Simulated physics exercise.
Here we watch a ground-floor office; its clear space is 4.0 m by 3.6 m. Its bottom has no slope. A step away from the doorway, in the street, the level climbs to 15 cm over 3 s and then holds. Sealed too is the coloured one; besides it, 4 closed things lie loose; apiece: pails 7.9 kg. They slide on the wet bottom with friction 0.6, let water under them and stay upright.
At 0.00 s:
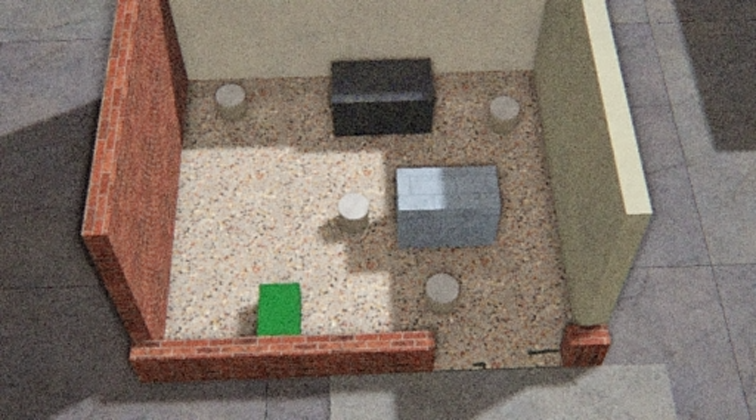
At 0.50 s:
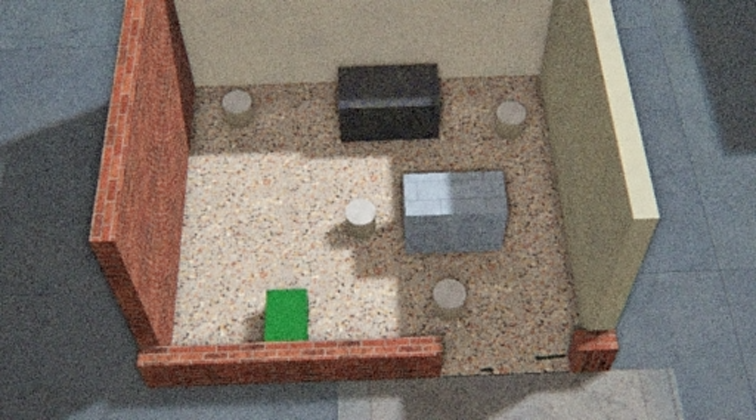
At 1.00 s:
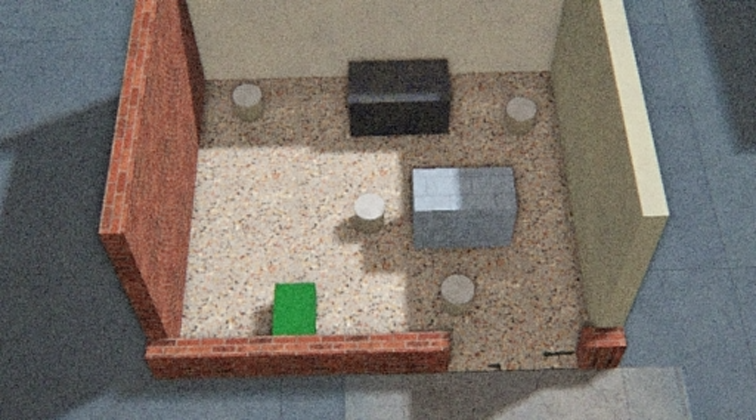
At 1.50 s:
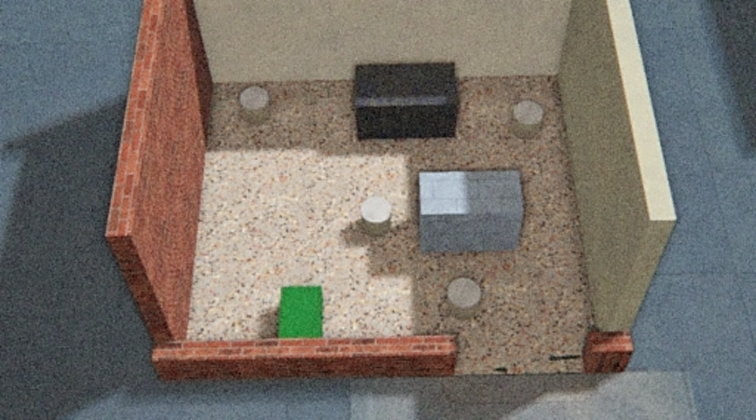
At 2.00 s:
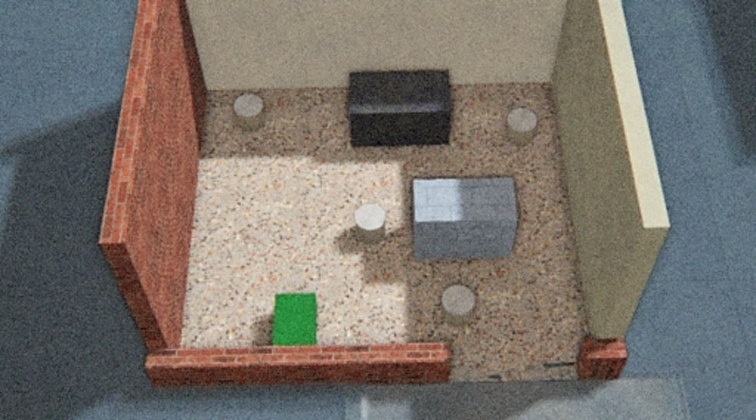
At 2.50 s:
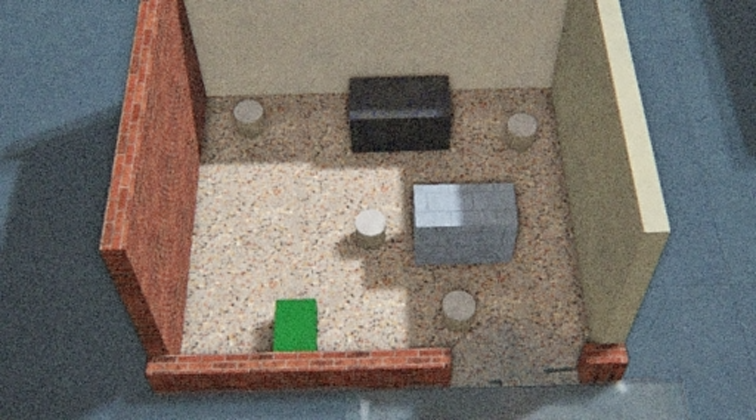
Bluish water spreads over the paving outside a small walled room, then a thin sheet slips in through the front doorway gap, while the green crate, dark and grey boxes, and four pale round posts inside stay still.
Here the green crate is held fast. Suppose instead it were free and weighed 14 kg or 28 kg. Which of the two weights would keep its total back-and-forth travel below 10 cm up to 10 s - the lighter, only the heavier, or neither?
Expect the smaller amount to be sufficient.
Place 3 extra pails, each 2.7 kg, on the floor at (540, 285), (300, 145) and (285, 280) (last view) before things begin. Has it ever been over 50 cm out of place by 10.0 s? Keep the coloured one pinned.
Spot one crosses the limit, spot two stays inside, spot three crosses the limit.
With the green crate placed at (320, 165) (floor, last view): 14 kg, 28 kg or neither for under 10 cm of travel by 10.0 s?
So both weights work.
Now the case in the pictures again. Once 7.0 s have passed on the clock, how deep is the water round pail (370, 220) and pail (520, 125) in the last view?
Depths: Near 1 cm, then near 6 cm.
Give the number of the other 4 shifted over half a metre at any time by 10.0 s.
1 in all.
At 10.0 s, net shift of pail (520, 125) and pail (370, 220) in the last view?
They've ended up 30 cm and 0 cm away, in that order.
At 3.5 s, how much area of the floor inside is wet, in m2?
Roughly 2.0 m2 of it is wet.
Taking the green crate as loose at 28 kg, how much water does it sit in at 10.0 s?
Close to 5 cm deep.
After 3.5 s the green crate would be 0 cm from its start with 14 kg and 0 cm from its start with 28 kg; 0 cm of water round it then.
After 4.5 s the green crate would be 0 cm from its start with 14 kg and 0 cm from its start with 28 kg; 0 cm of water round it then.
After 7.0 s the green crate would be 0 cm from its start with 14 kg and 0 cm from its start with 28 kg; 3 cm of water round it then.
After 10.0 s the green crate would be 0 cm from its start with 14 kg and 0 cm from its start with 28 kg; 5 cm of water round it then.
